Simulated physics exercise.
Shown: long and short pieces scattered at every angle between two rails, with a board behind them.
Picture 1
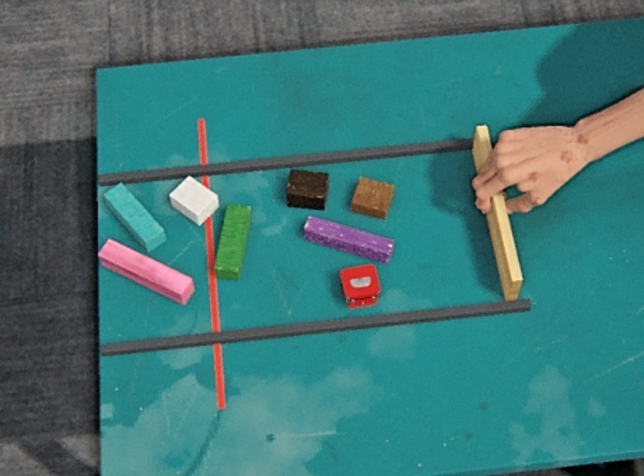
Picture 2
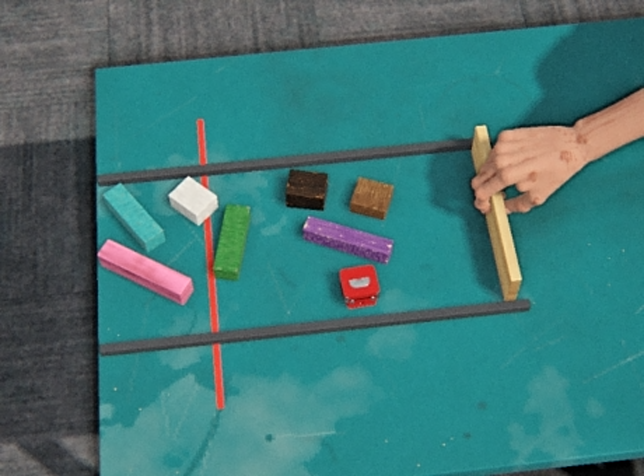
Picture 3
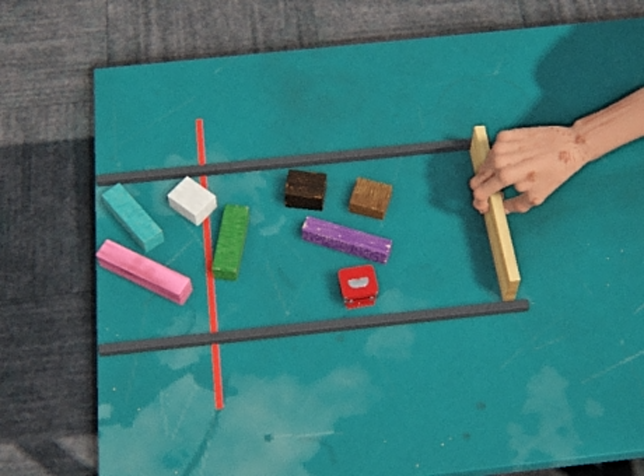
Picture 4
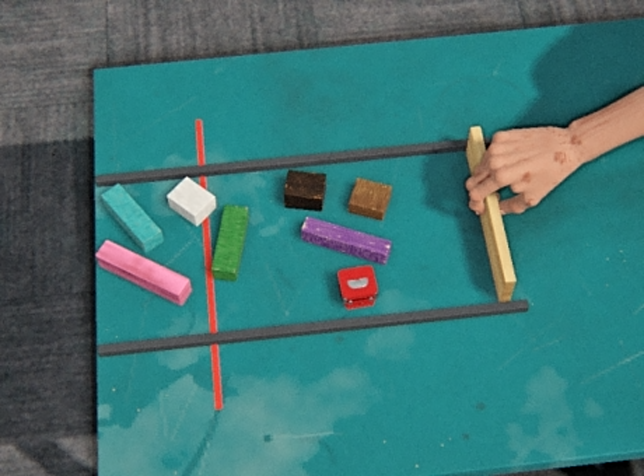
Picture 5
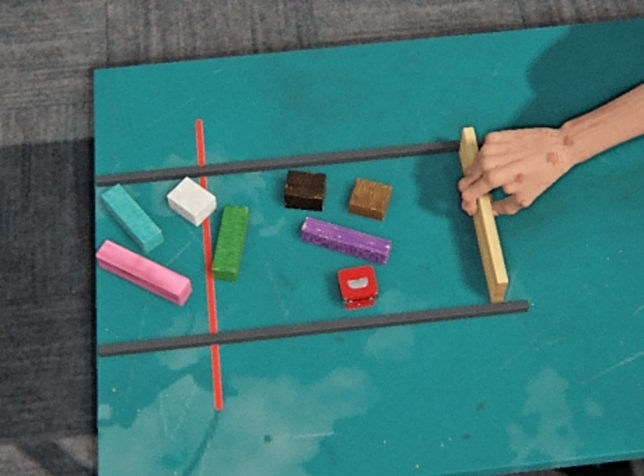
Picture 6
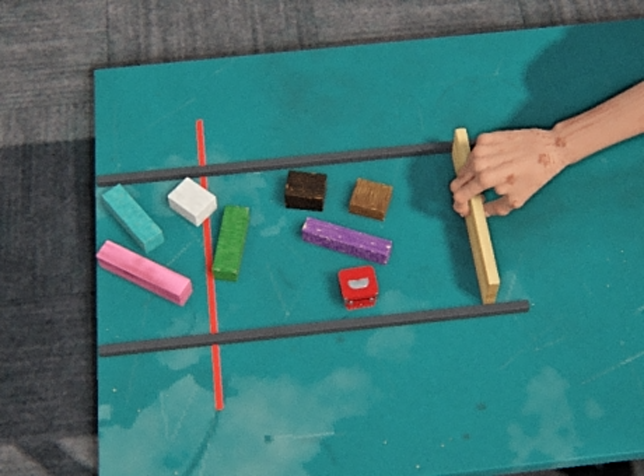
A hand slides an upright wooden board slightly left between two rails toward scattered blocks.
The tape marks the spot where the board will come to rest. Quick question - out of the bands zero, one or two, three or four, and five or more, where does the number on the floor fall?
Fallen: None.
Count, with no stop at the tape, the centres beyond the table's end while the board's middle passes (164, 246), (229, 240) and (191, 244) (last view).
In order of the places given, that's 2, 0 and 0.
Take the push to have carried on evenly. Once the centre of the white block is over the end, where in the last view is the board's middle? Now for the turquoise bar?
When the white block crosses, the middle is near (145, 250); when the turquoise bar crosses, near (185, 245).
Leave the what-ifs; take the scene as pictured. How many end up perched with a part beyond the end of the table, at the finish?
Things overhanging at the end: 1.
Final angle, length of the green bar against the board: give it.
It comes to around 35 degrees.
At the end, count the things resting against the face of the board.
Well, it touches 4.
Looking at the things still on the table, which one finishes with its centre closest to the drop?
The turquoise bar.
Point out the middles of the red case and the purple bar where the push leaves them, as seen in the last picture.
Positions - first (195, 311), then (177, 261).
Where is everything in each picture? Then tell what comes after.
The first picture shows turquoise bar (135, 217); pink stick (146, 272); white block (194, 201); board (496, 212); tape (210, 253).
The second picture shows pink stick (145, 272); red case (359, 287).
The third picture shows white block (192, 201); purple bar (347, 240).
The fourth picture shows turquoise bar (132, 218); green bar (231, 243).
The fifth picture shows pink stick (144, 273); black block (305, 191).
The sixth picture shows turquoise bar (133, 218); pink stick (144, 273); white block (193, 202); board (474, 215); tape (208, 254).
Soon after, none off yet; turquoise bar at rest near (133, 218); pink stick at rest near (144, 273); white block at rest near (193, 202).
Then, none off yet; turquoise bar at rest near (133, 218); pink stick at rest near (144, 273); white block moving near (187, 201).
At rest, the number that fall off is zero.
